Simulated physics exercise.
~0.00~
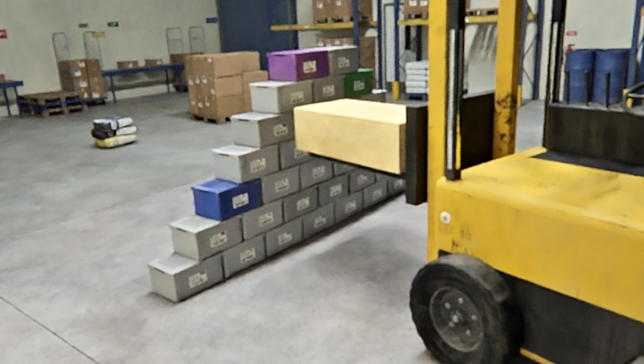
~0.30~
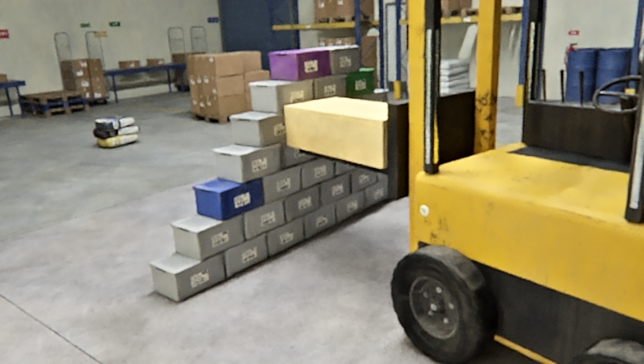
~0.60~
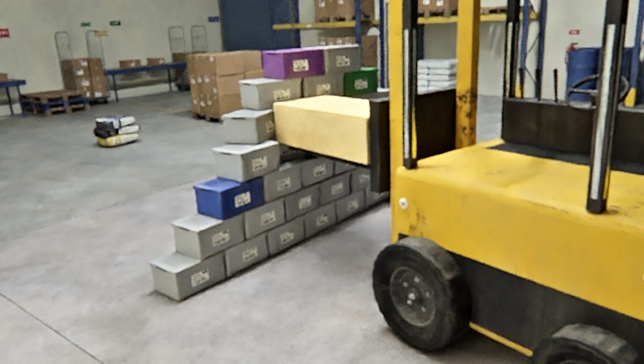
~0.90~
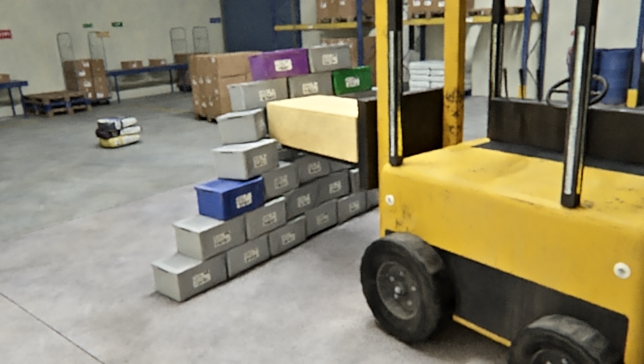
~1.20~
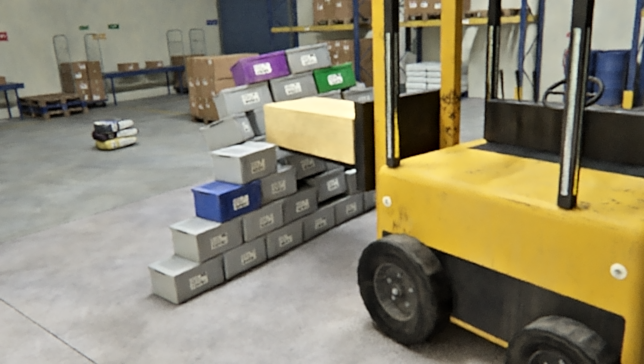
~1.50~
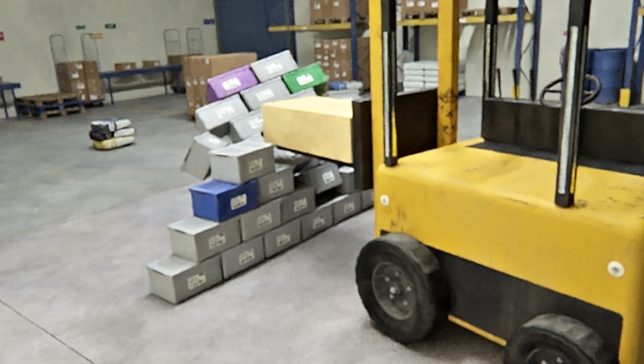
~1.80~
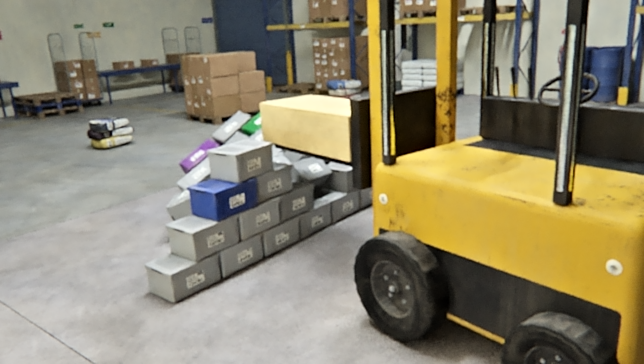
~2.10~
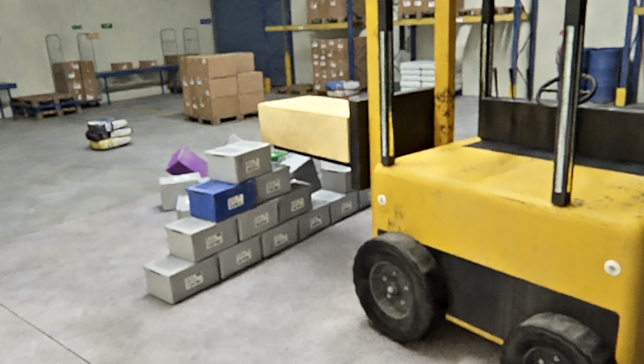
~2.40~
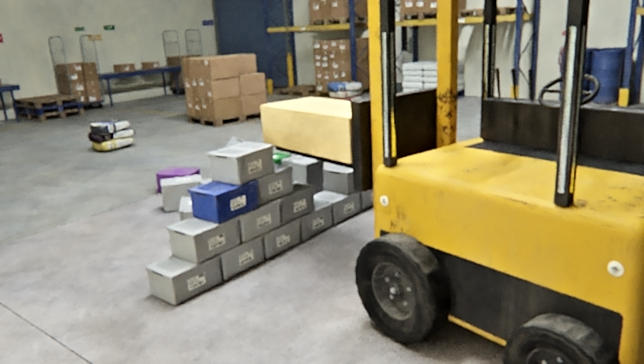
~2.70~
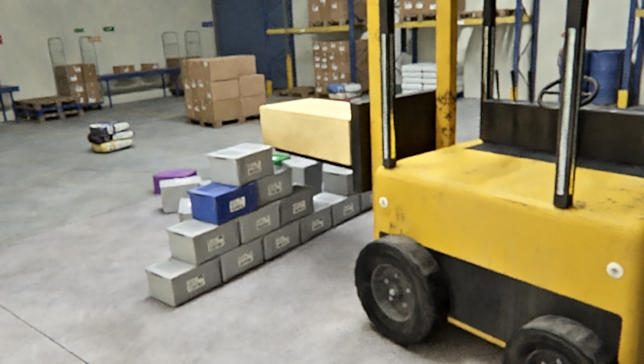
In a warehouse seen from a slightly swaying viewpoint, a stepped wall of lidded grey totes stands on the concrete floor, with a blue one low at the left and purple and green ones near the top. From the right, a yellow forklift carrying a pale crate moves leftward and presses it into the upper rows. The forklift stops, but the upper totes lean left, tip over and tumble behind the wall. The purple tote drops to the floor behind and ends upside down, while the green one lies lower among the pile. The blue tote and the lower rows remain standing beside the halted forklift.
